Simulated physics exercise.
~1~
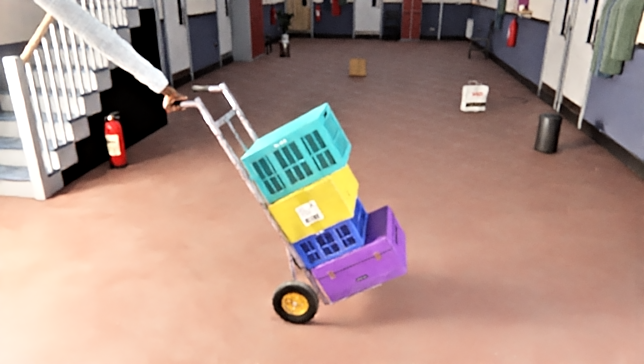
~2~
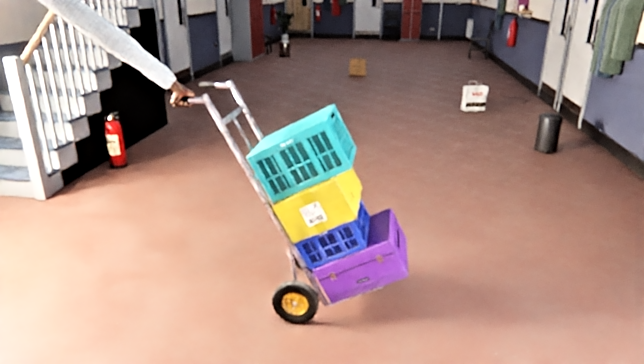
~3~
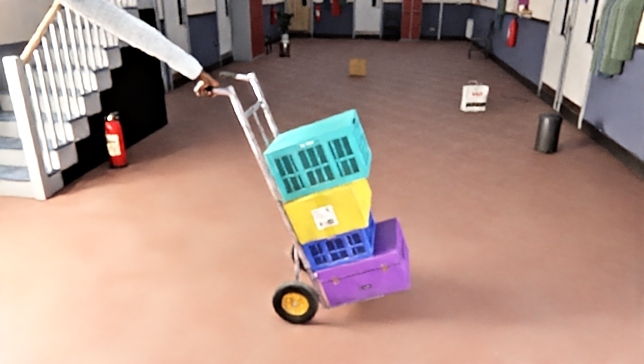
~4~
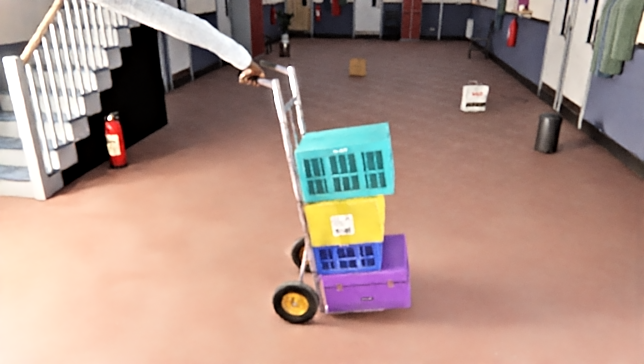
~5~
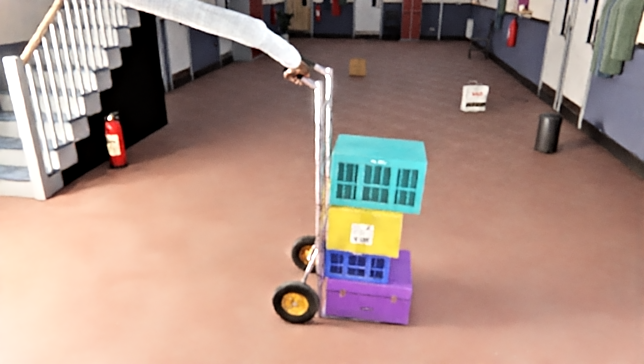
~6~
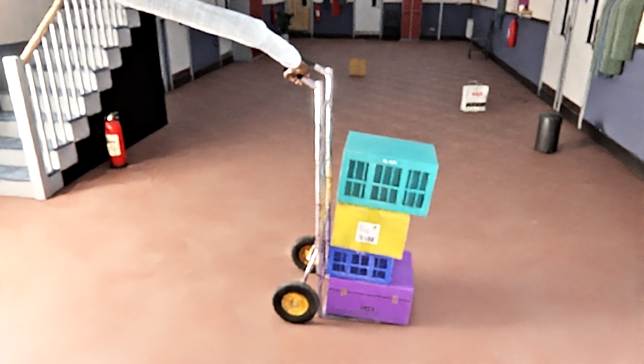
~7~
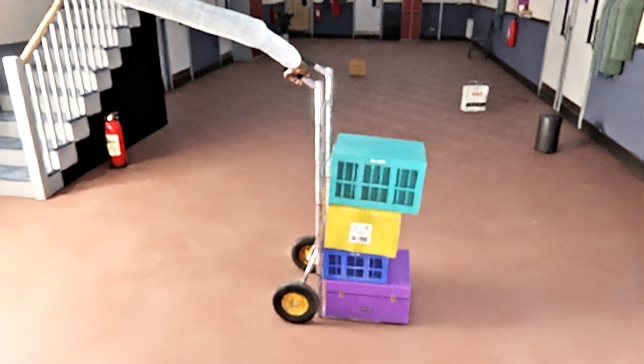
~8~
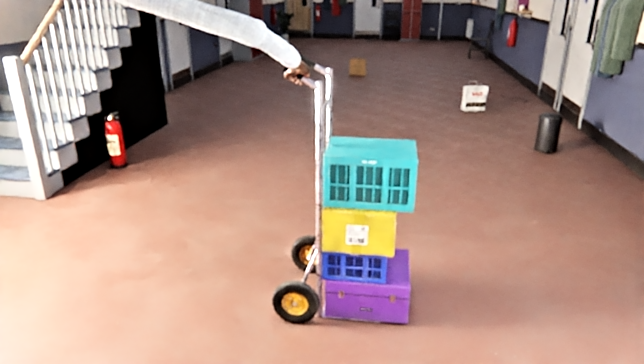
In a hallway by a staircase, a hand swings a loaded hand truck upright, its stacked crates rocking slightly forward before settling back.
